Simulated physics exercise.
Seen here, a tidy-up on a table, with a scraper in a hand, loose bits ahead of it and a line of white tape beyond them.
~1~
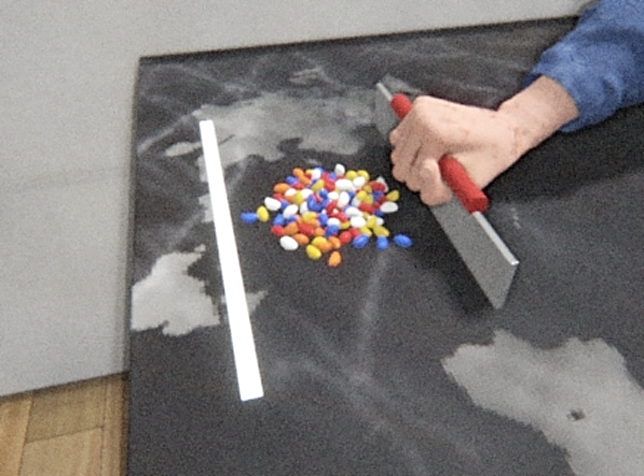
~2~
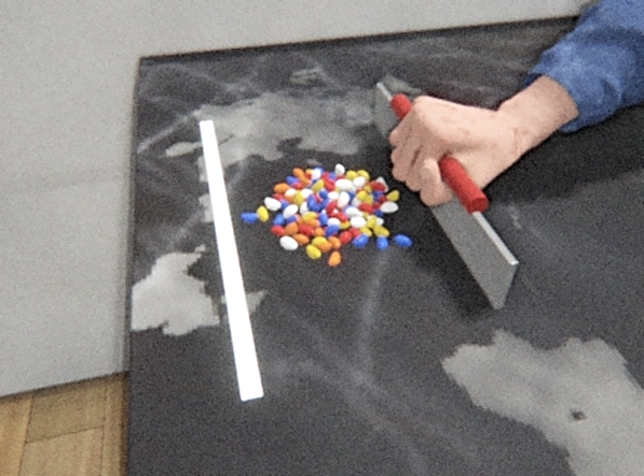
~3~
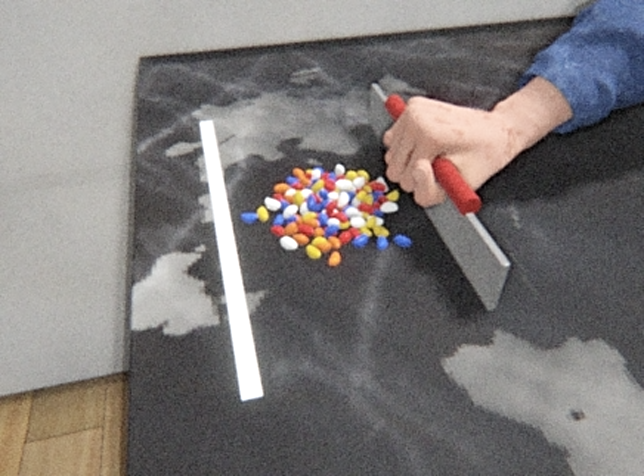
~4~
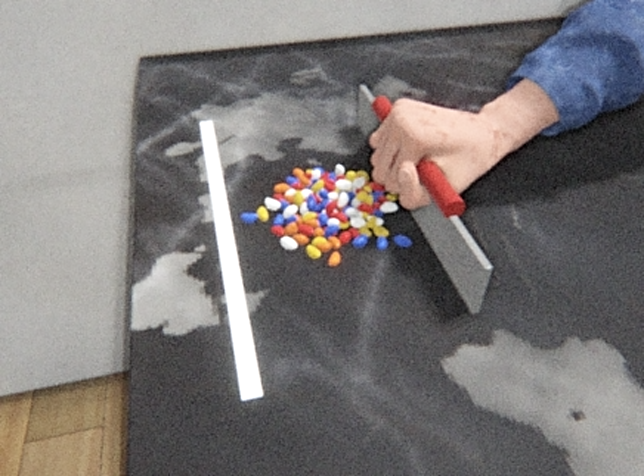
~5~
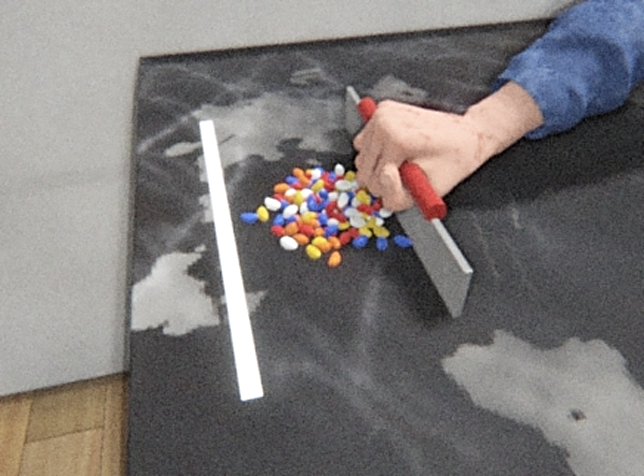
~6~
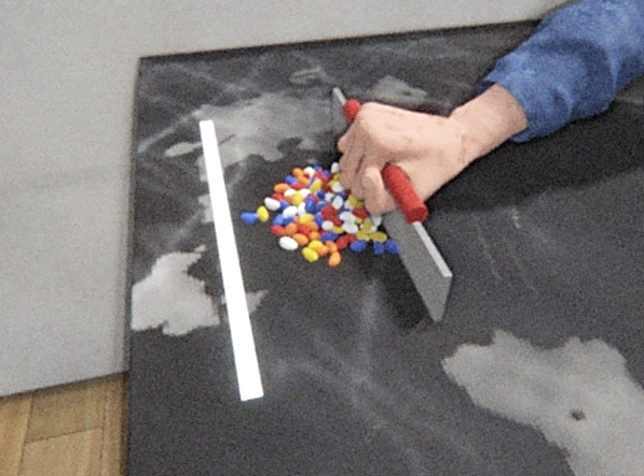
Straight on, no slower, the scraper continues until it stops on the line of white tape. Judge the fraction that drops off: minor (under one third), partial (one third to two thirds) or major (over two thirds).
The amount that drops stays below a third.
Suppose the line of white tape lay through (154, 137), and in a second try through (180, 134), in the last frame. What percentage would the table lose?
First try 90 per cent, second try 40 per cent.
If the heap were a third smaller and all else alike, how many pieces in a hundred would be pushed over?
Roughly 0 per cent.
Just after the last frame, scraper still moving, near (293, 172); heap all on the table, its front near (193, 227).
A moment on, scraper stopped at the white tape; heap about a tenth over the edge.
When it is over, scraper stopped at the white tape; heap about a tenth over the edge.
